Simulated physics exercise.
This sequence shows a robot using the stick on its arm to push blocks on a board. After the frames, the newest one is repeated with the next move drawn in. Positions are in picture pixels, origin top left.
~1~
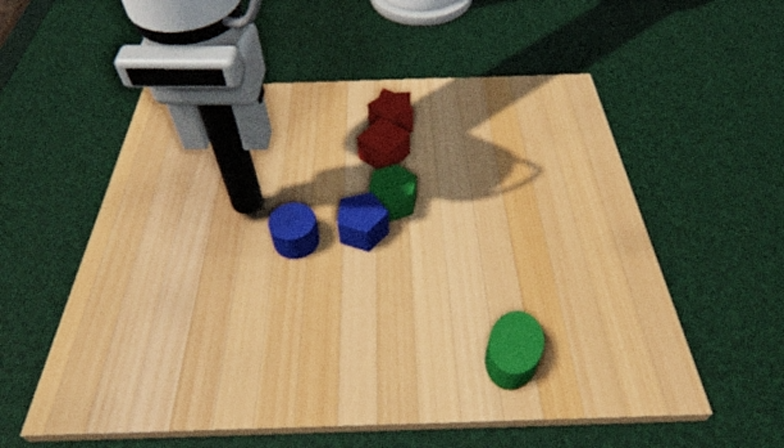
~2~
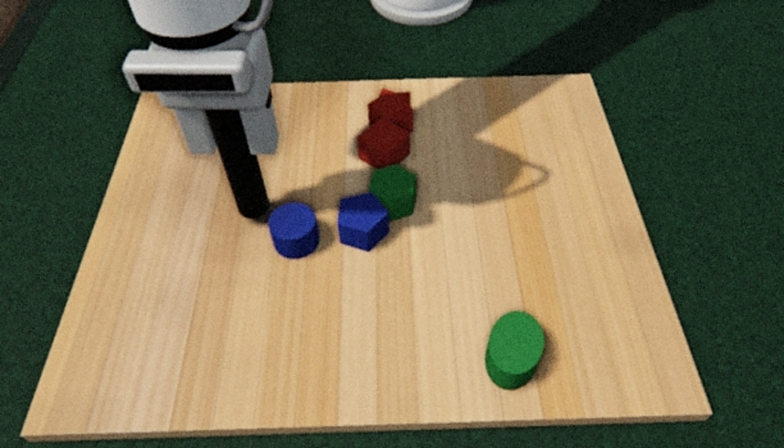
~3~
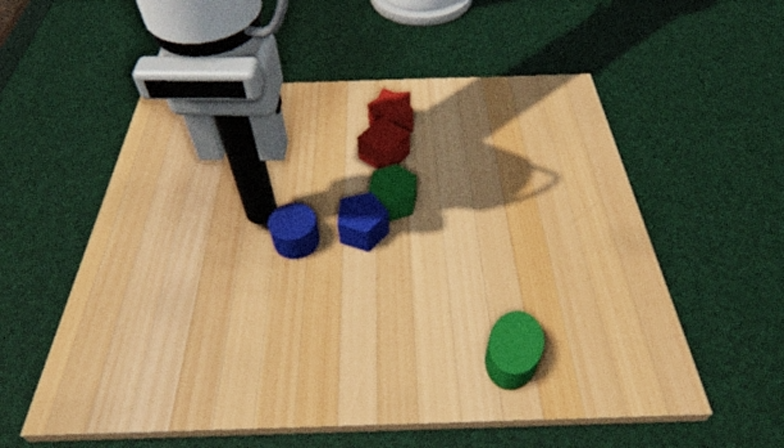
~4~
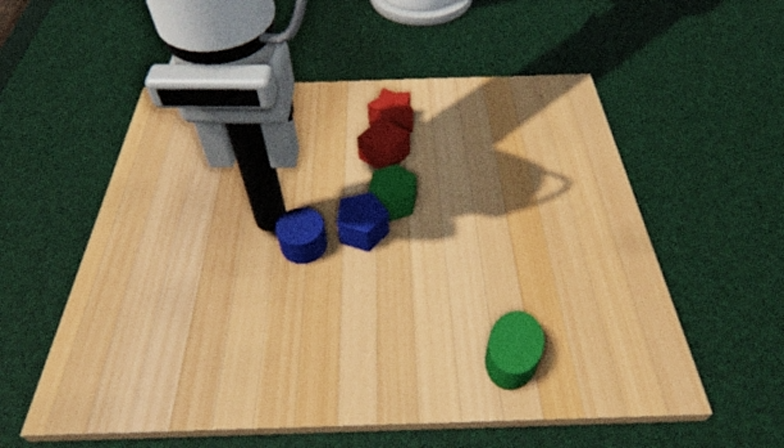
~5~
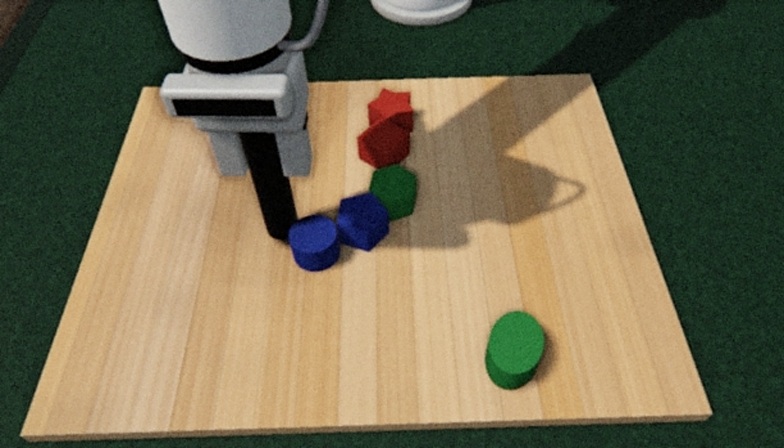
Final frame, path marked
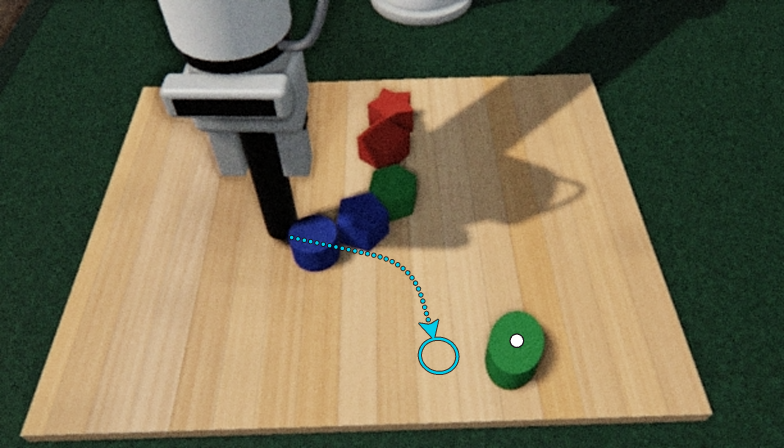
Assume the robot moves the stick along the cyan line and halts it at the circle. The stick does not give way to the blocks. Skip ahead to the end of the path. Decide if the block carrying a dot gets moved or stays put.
It barely shifts, if at all.
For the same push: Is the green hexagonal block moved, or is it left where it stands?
Put simply, it goes somewhere else.
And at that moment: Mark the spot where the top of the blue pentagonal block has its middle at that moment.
The middle of its upper face should be somewhere near (406, 212).
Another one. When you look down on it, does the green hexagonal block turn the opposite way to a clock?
It seems so.
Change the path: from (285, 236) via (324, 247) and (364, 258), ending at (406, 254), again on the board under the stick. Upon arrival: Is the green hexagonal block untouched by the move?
Going by the path, no.
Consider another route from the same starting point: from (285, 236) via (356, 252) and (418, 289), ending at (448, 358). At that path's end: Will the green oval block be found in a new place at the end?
No - that is not the case.
Drawn move, from (285, 236) over (356, 251) and (417, 285) to (439, 356); the dot is on the green oval block.
What follows on the original path. One third of the way, stick at (355, 243); blue round block at (364, 264); blue pentagonal block at (386, 211), turned 35° anticlockwise; green hexagonal block at (397, 178), turned 20° anticlockwise.
Two thirds of the way, stick at (417, 278); blue round block at (385, 292); blue pentagonal block at (406, 212), turned 70° anticlockwise; green hexagonal block at (400, 176), turned 30° anticlockwise.
At the end, stick at (439, 348); blue round block at (383, 303); blue pentagonal block at (406, 212), turned 70° anticlockwise; green hexagonal block at (400, 176), turned 30° anticlockwise; green oval block still.
